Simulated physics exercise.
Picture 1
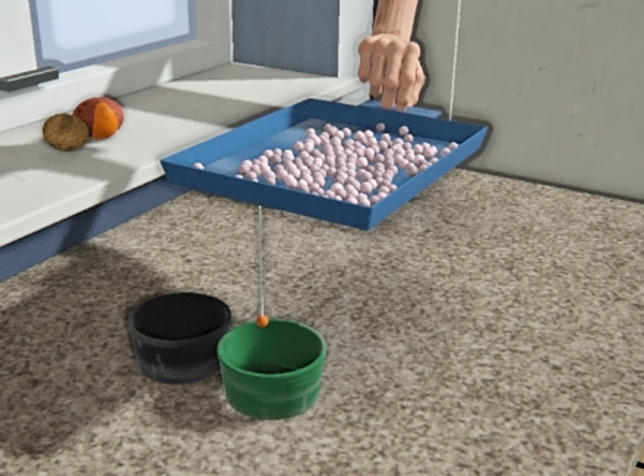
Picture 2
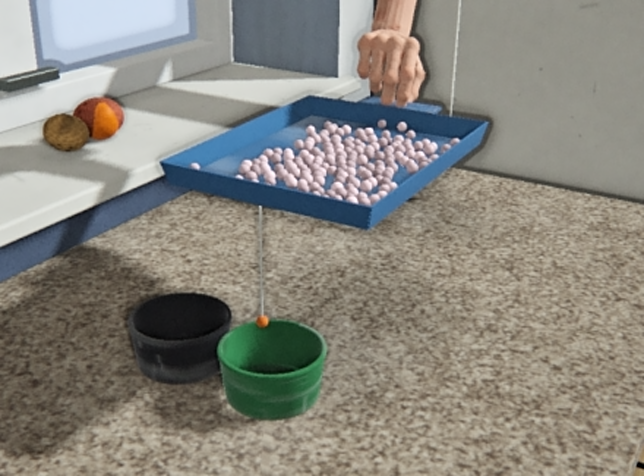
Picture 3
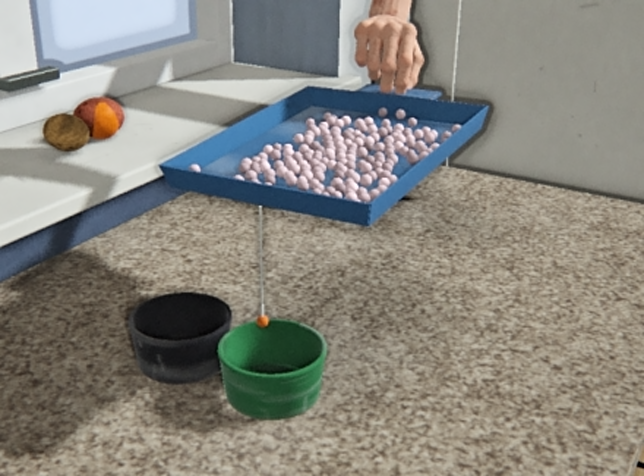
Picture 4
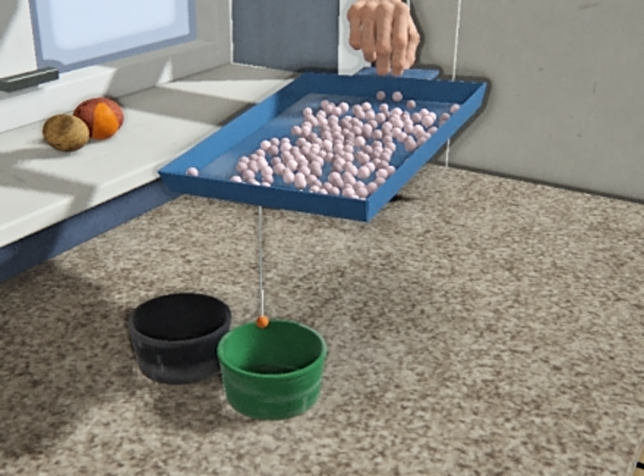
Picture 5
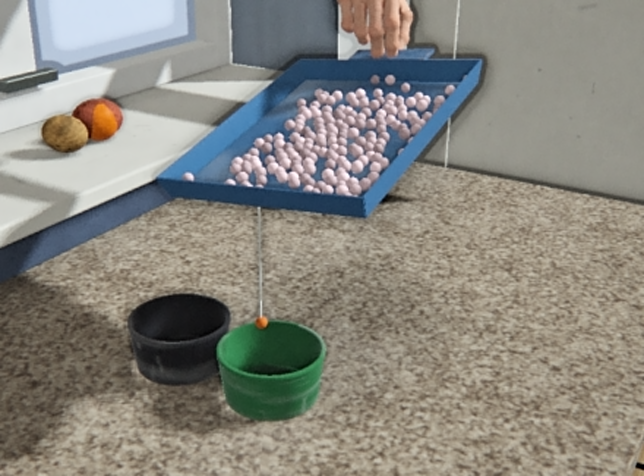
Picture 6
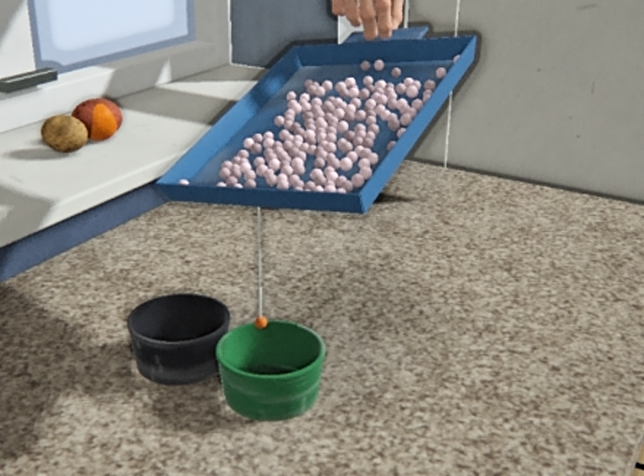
On a speckled kitchen counter, a hand raising the far end of a blue tray of pale pink beads above two bowls.
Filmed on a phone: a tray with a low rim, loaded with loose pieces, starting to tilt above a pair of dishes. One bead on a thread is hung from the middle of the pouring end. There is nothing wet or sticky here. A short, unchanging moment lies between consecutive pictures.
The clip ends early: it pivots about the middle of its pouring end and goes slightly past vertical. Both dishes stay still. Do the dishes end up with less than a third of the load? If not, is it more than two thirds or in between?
No, more than two thirds.
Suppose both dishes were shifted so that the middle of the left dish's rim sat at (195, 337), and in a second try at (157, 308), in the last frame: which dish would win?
Try one: The dish on the left-hand side; try two: The dish on the left-hand side.
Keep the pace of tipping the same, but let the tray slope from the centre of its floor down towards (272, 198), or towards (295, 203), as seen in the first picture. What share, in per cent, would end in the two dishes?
Somewhere close to 20 % the first time, 10 % the second.
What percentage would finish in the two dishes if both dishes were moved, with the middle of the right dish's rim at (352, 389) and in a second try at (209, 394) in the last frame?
0% for the first placement, 10% for the second.
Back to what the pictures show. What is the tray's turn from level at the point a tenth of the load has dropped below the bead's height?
Angle reached: About 65°.
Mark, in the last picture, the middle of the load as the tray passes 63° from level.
Around (206, 192).
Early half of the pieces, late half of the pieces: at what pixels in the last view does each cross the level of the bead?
Around (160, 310) first; around (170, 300) second.
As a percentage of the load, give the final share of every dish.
Left dish: 80; right dish: 0 percent.
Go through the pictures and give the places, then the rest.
The first picture shows corners of the pouring end near (168, 159) and (369, 204), level; middle of the load near (341, 166), sugar pearls; left dish near (149, 356); right dish near (242, 390); bead on its thread near (262, 321).
The second picture shows corners of the pouring end near (168, 161) and (368, 203), level; middle of the load near (342, 164).
The third picture shows corners of the pouring end near (167, 164) and (367, 200), tipped barely, lowest at the left corner; middle of the load near (341, 158).
The fourth picture shows corners of the pouring end near (166, 169) and (364, 197), tipped a little, lowest at the left corner; middle of the load near (339, 149).
The fifth picture shows corners of the pouring end near (164, 175) and (360, 193), tipped clearly, lowest at the left corner; middle of the load near (333, 142), near a quarter on the move.
The sixth picture shows corners of the pouring end near (163, 180) and (357, 190), tipped clearly, lowest at the left corner; middle of the load near (322, 138), all but a few on the move; left dish near (148, 357); right dish near (241, 391).
Shortly afterwards, tray tipped steeply; the bulk on the tray; only a few in the left dish; only a few outside both; near a quarter in the air.
Next, tray tipped right over; a little on the tray; near two thirds in the left dish; near a quarter outside both; a little in the air.
Some moments later, tray tipped past a quarter turn; the bulk in the left dish; near a quarter outside both.
In the end, tray tipped past a quarter turn; none at all in the right dish; the bulk in the left dish; near a quarter outside both.
